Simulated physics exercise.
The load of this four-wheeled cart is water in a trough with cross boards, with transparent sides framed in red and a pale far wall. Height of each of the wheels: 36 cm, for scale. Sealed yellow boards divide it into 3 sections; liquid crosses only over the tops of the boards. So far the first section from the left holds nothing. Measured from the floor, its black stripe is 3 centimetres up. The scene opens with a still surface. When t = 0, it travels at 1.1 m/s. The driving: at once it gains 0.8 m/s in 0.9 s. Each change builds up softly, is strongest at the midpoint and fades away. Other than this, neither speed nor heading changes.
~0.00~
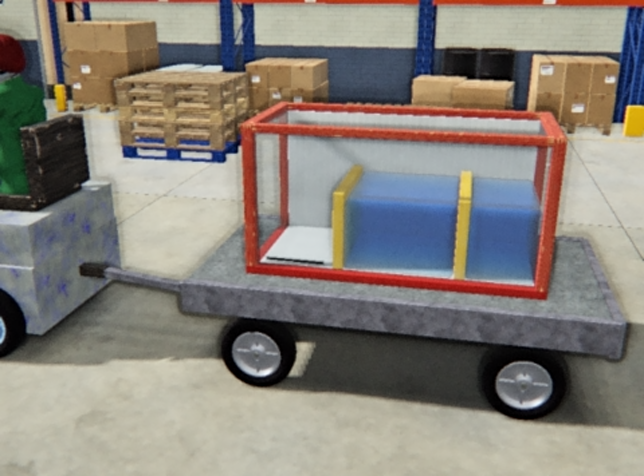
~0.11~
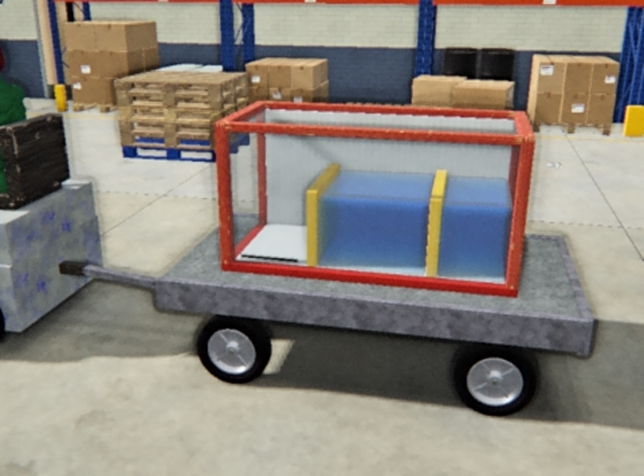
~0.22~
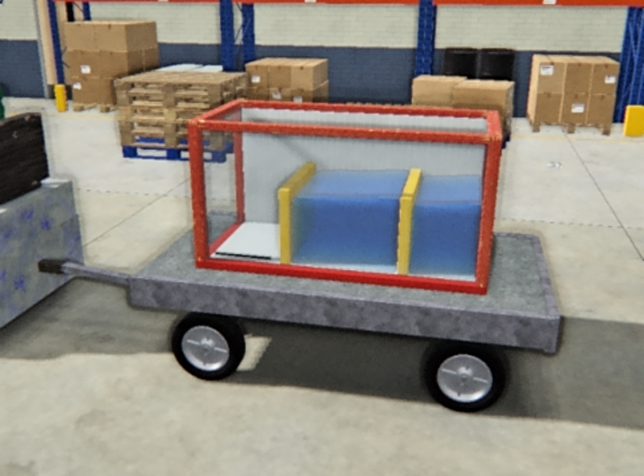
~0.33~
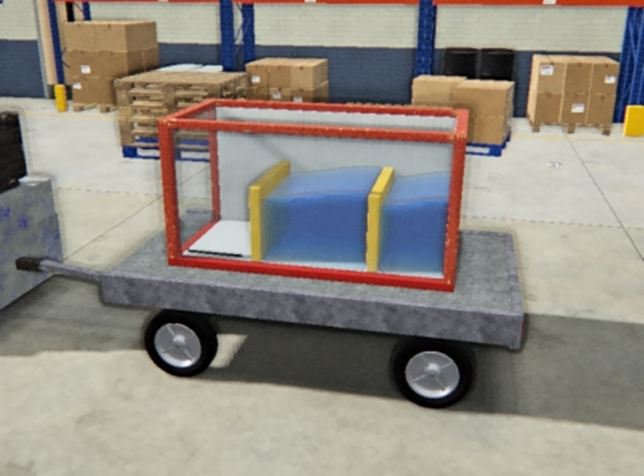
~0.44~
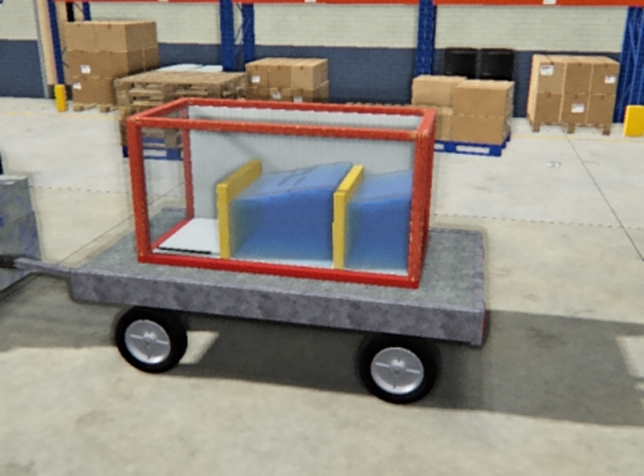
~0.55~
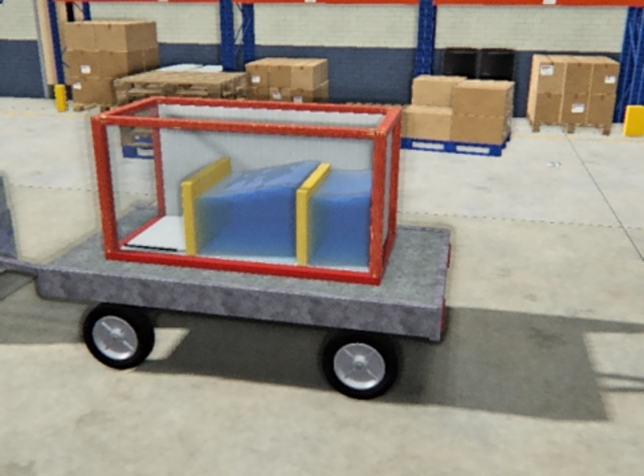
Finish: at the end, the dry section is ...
... still dry.
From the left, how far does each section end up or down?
From the left: 0, 1 down, 1 up.
Then, 0.95 s in, the sections hold 0, 33, 35 cm, left to right.
Then, 1.35 s in, the sections hold 0, 33, 35 cm, left to right.
Then, 1.85 s in, the sections hold 0, 33, 35 cm, left to right.
Then, 3.88 s in, the sections hold 0, 33, 35 cm, left to right.
